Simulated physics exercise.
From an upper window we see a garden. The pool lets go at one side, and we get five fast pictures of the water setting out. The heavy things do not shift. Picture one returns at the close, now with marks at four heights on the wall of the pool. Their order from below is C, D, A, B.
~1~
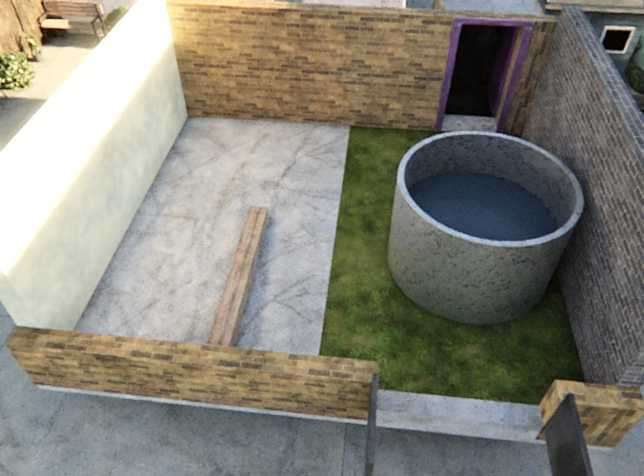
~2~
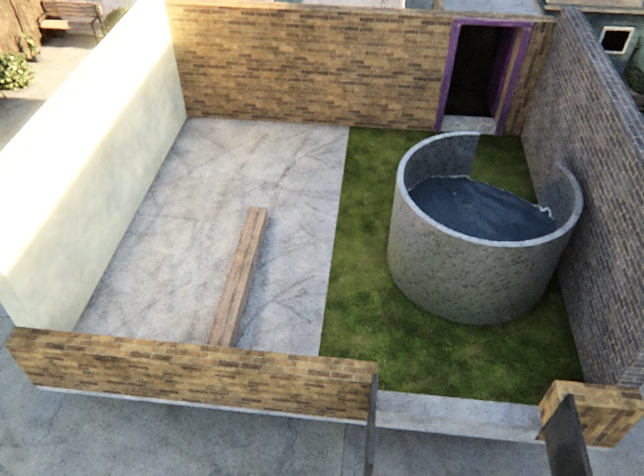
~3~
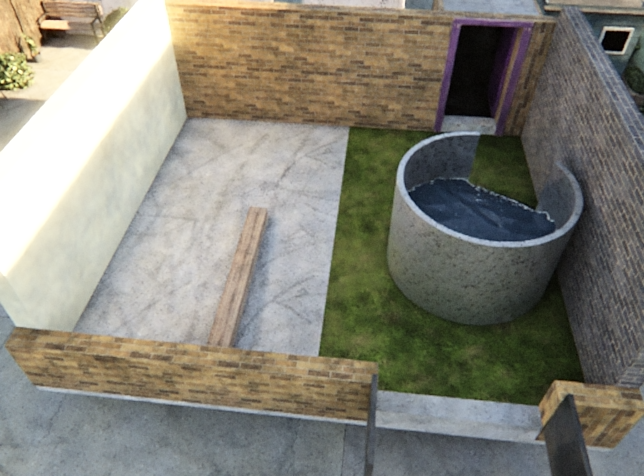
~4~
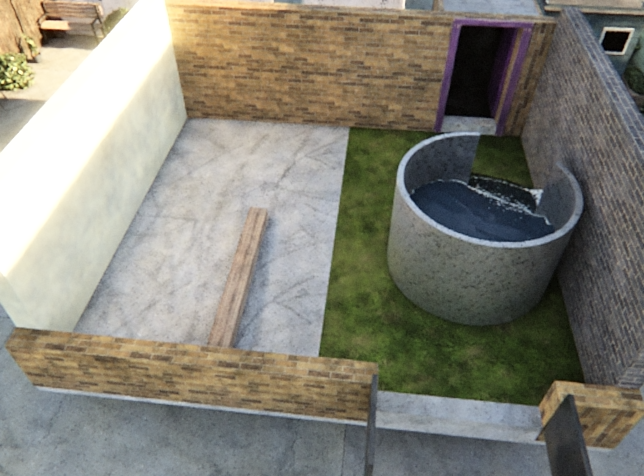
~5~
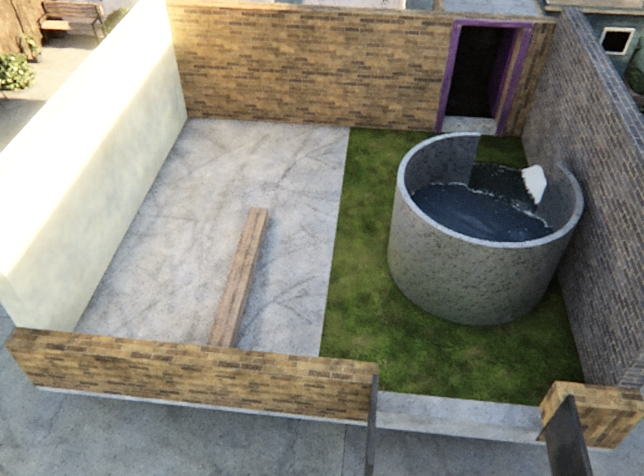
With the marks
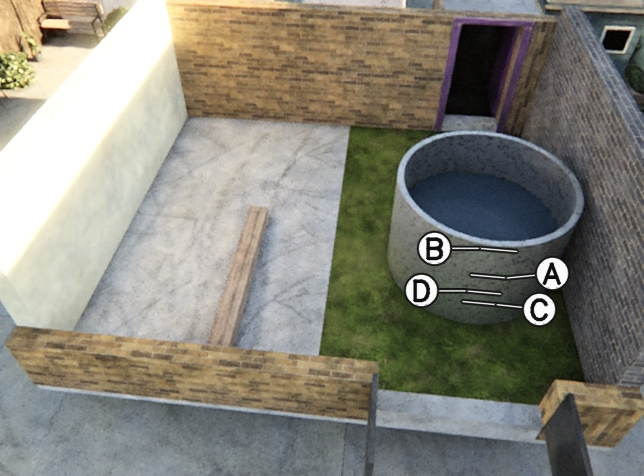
Round stone pool in a walled garden losing a section of its back rim, its dark water sloshing and foaming inside.
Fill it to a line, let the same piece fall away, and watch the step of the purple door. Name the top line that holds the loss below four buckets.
The limit is C.
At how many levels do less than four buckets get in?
One of them.
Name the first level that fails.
That would be D.
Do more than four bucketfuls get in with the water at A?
Yes.
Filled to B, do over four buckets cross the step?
Yes.
In white, A at (488, 276); B at (497, 249); C at (479, 303); D at (483, 292); from the bottom up C, D, A, B.
With A, dozens of bucketfuls pour in.
With B, dozens of bucketfuls pour in.
With C, a bucket or two gets in.
With D, about 9 bucketfuls get in.
